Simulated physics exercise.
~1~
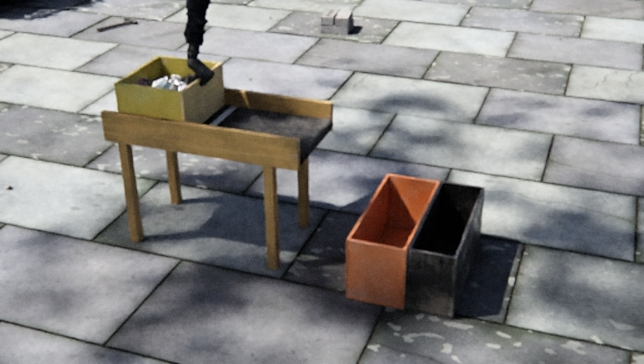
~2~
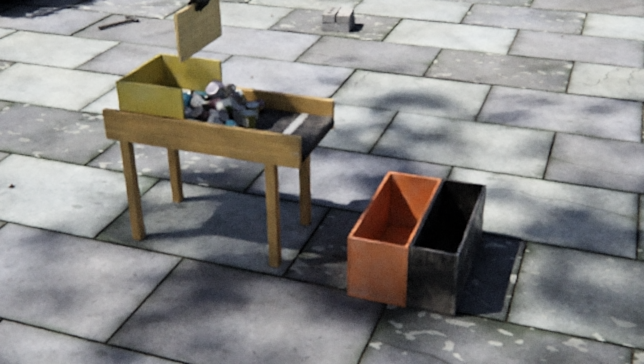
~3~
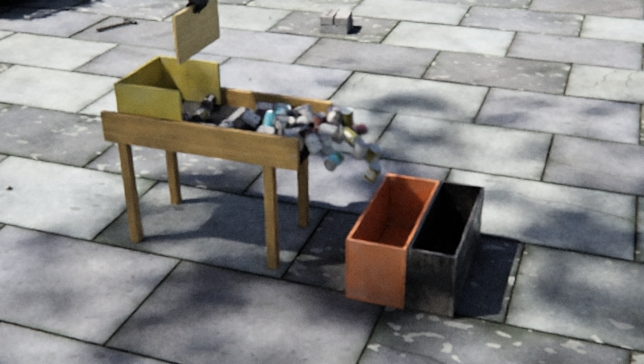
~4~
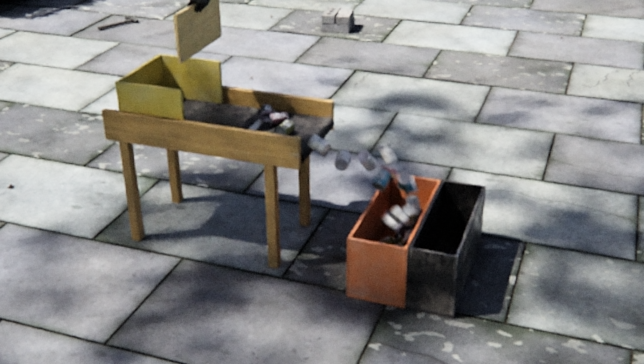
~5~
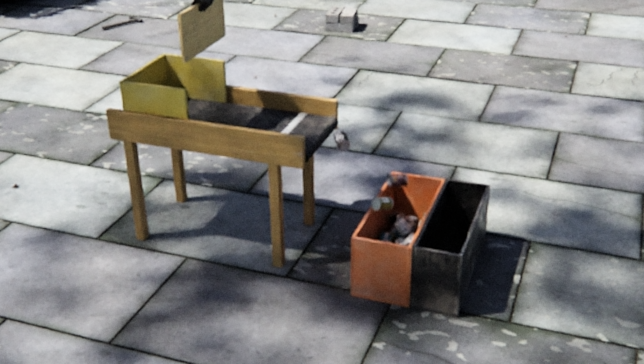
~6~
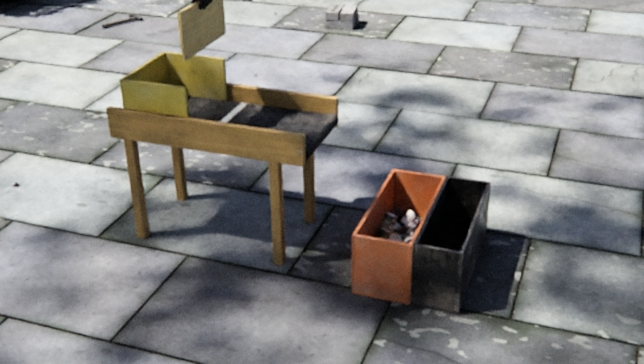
On sunlit, shadow-dappled grey paving, seen from above at an angle, a wooden table-like conveyor stands at the left with an open-topped yellow pen on its left end. An orange tub and a black tub sit side by side on the ground to the right. A dark arm lifts the pen's front panel, and a loose heap of small tins rides rightward along the belt. They spill off the end in a tumbling stream and drop into the orange tub. The last few fall in after them, leaving the belt bare, the tins in the orange tub and the panel still raised.
